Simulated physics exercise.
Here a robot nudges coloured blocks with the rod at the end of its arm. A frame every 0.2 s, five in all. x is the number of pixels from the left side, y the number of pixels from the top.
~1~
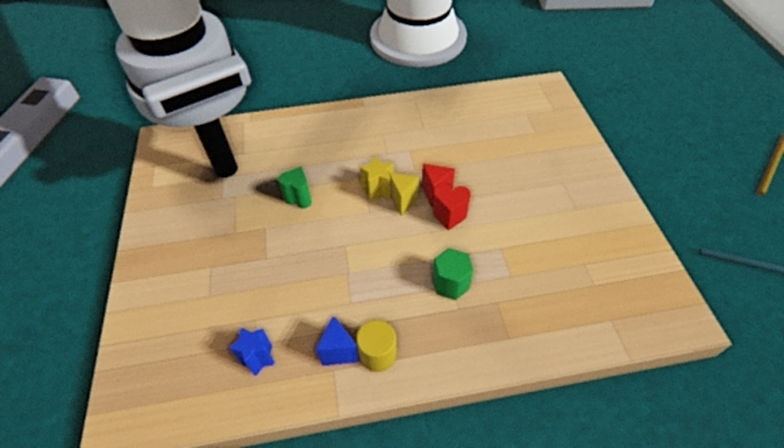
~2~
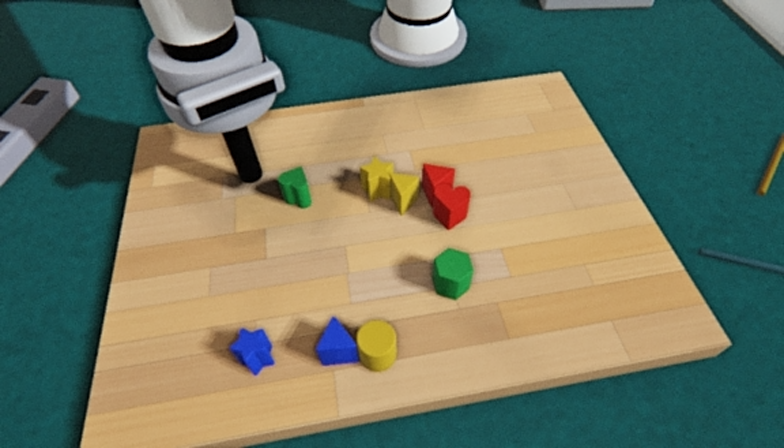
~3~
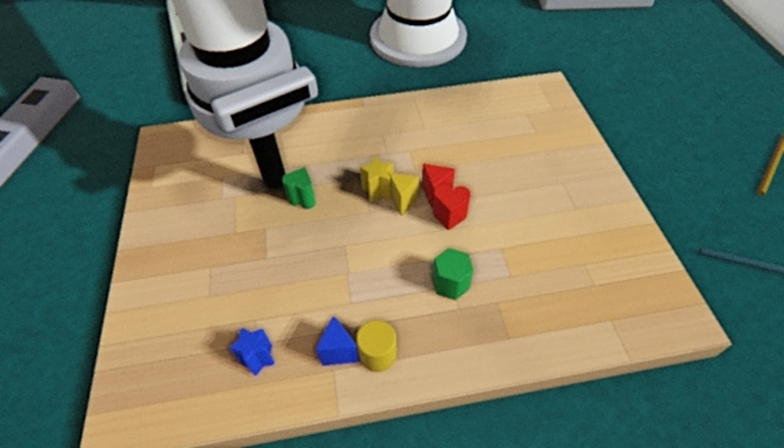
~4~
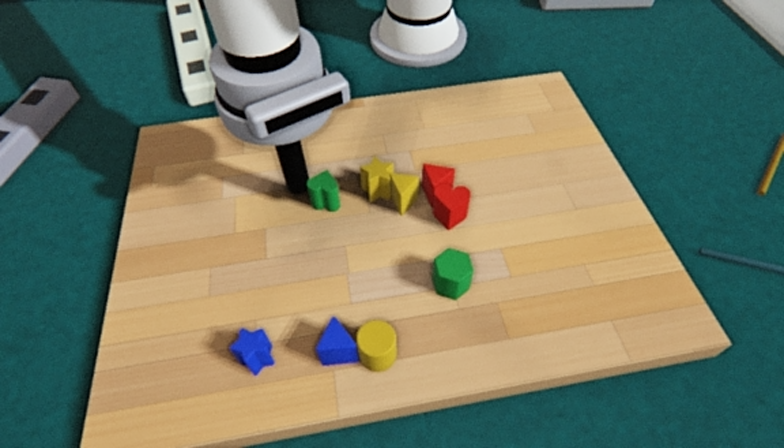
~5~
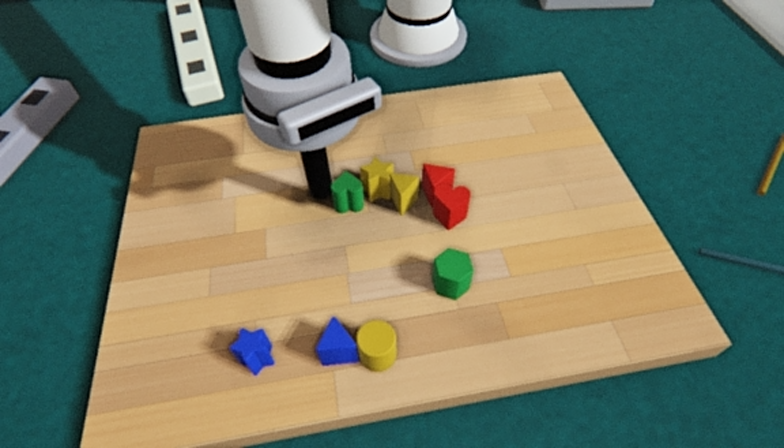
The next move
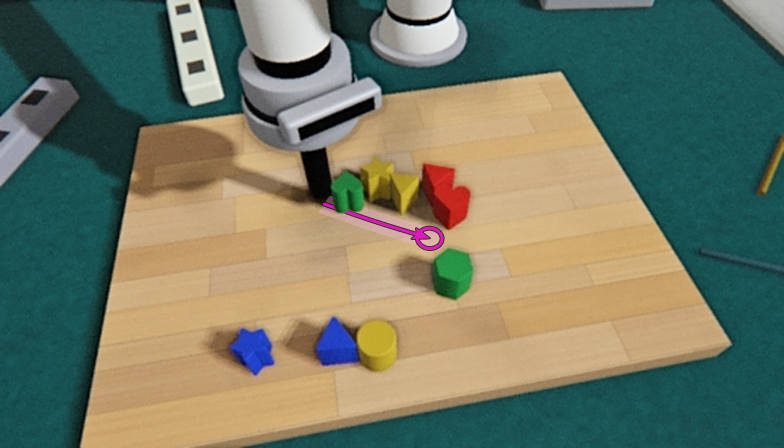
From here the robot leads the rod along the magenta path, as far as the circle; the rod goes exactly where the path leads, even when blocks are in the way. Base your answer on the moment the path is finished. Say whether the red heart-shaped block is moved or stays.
At the end of the path, the red heart-shaped block remains in its old spot.
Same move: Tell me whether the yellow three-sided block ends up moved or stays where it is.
The result: It moves.
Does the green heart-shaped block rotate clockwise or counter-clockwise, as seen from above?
Viewed from above: Anti-clockwise.
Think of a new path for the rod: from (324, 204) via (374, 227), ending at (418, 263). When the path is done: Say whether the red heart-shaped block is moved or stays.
That block stays.
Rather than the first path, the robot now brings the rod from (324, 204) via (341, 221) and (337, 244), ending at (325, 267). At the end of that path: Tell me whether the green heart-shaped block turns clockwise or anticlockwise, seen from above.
Seen from above, counterclockwise.
The line goes from (324, 204) to (430, 238).
On the path given first. One third of the way, rod (357, 203); green heart-shaped block (379, 188), turned 45° anticlockwise; yellow star block (384, 166), turned 40° anticlockwise; yellow three-sided block (407, 179), turned 35° clockwise.
Two thirds of the way, rod (394, 215); green heart-shaped block (400, 188), turned 110° anticlockwise; yellow star block (385, 165), turned 45° anticlockwise; yellow three-sided block (418, 175), turned 25° clockwise.
At the end, rod (431, 225); green heart-shaped block (400, 188), turned 110° anticlockwise; yellow star block (385, 165), turned 45° anticlockwise; yellow three-sided block (418, 175), turned 25° clockwise; red heart-shaped block unmoved.
